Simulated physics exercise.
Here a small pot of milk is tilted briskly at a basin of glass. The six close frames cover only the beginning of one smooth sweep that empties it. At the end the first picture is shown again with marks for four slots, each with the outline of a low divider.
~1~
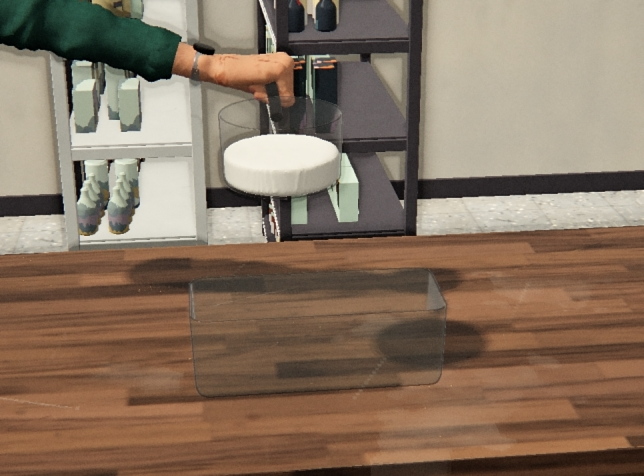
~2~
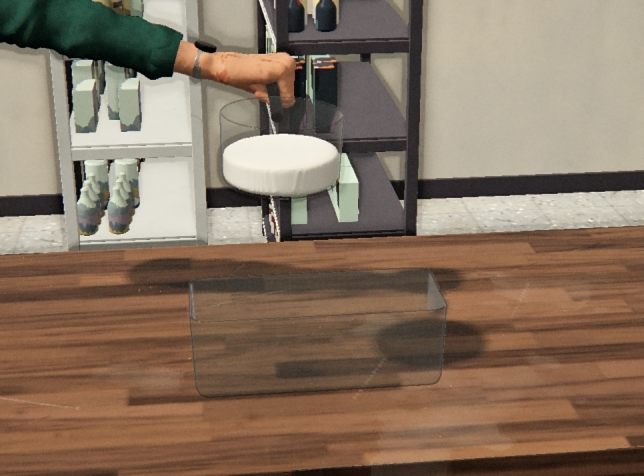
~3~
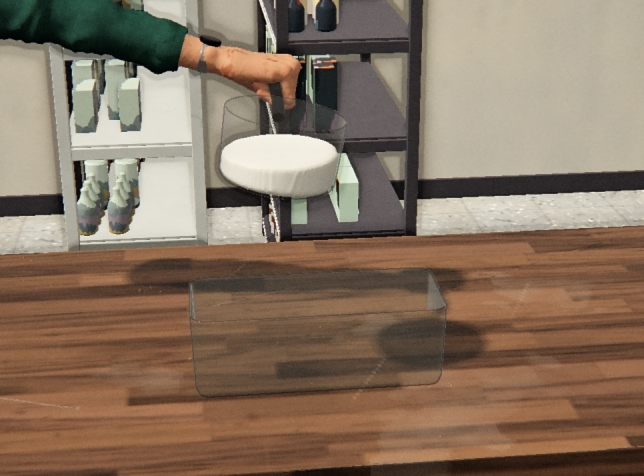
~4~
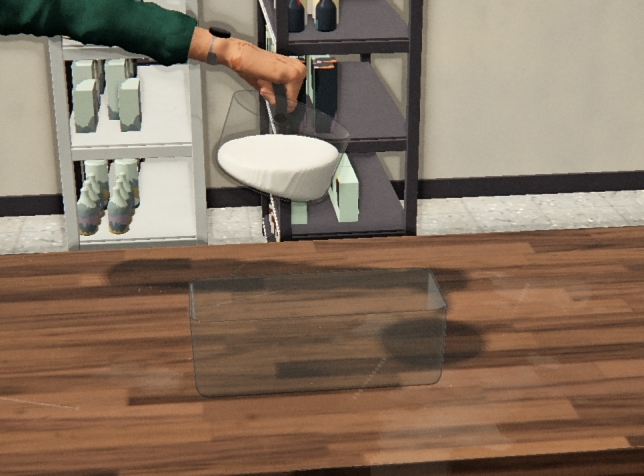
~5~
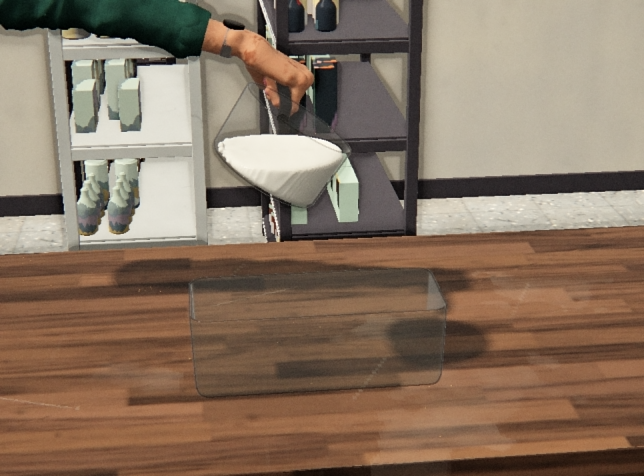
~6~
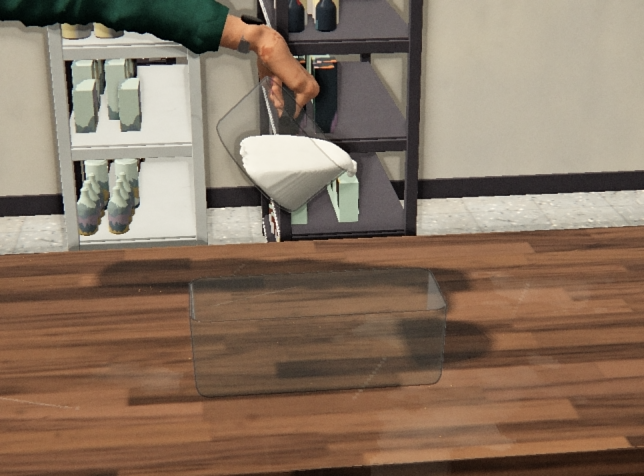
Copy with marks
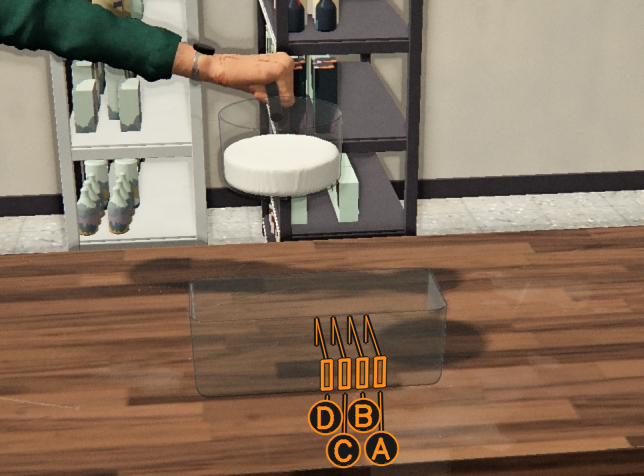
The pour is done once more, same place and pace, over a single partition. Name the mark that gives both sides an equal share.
Best: A.
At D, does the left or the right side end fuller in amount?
The right side.
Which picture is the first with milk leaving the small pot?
In picture 6.
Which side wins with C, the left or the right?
The right one.
On the marked copy, A at (380, 392); B at (362, 393); C at (345, 394); D at (327, 395).
If A is chosen, about 41 % ends left of the wall and 57 % right of it.
If B is chosen, about 18 % ends left of the wall and 80 % right of it.
If C is chosen, about 9 % ends left of the wall and 89 % right of it.
If D is chosen, about 8 % ends left of the wall and 90 % right of it.
